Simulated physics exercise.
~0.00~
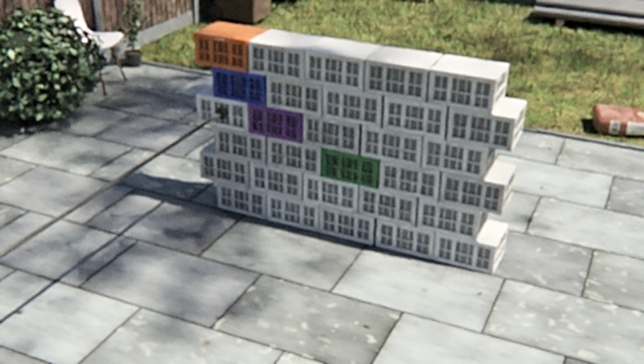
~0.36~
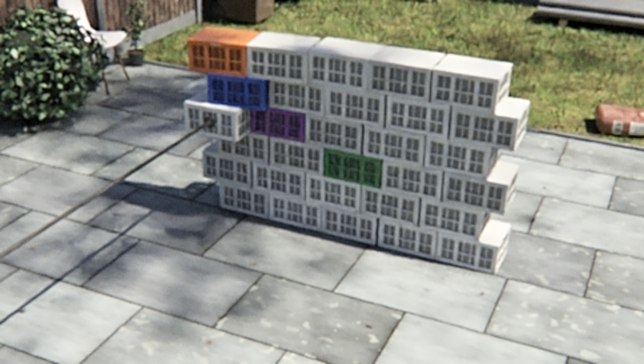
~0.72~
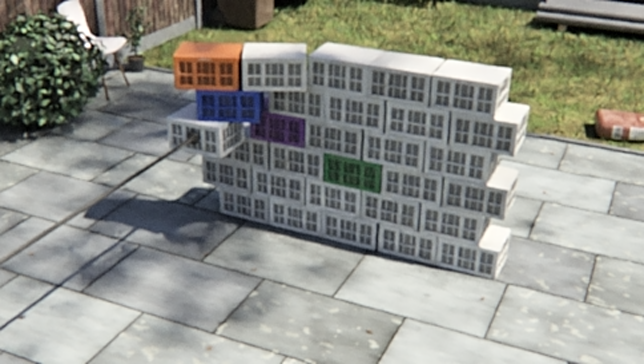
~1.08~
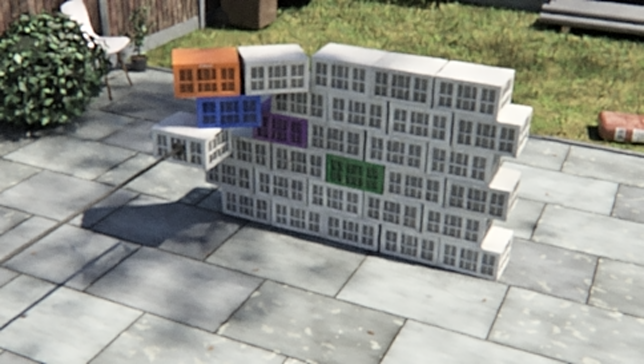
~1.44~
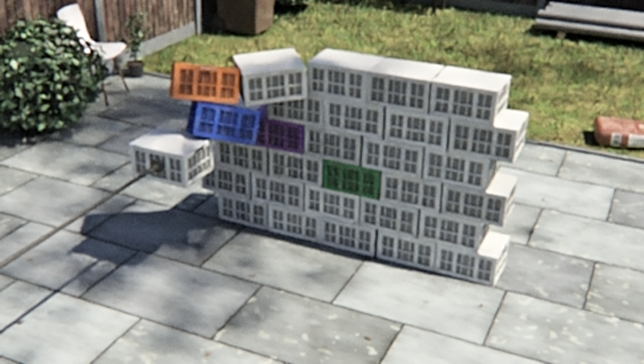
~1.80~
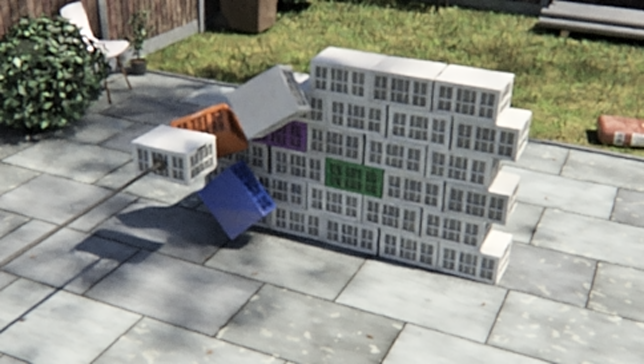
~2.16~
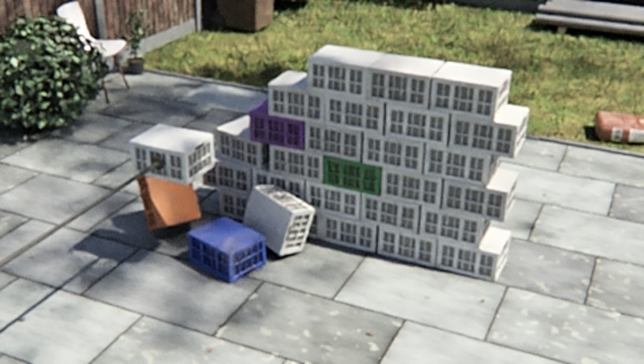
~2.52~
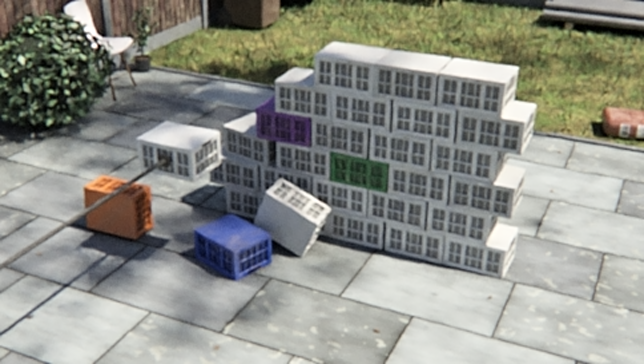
The clip opens on a stepped wall of mostly white crates standing on a paved yard, with orange, blue, purple and green ones among them. A thin arm draws a white crate out of the wall's left end, and the blue and orange crates above, along with a white one beside the orange, shift left with it. As the pulled crate comes clear, the blue and orange ones tip and all three tumble to the paving. The blue crate ends upside down, the orange on its side, and the white one tilted near the wall. The arm holds its crate aloft, while purple and green remain in place.
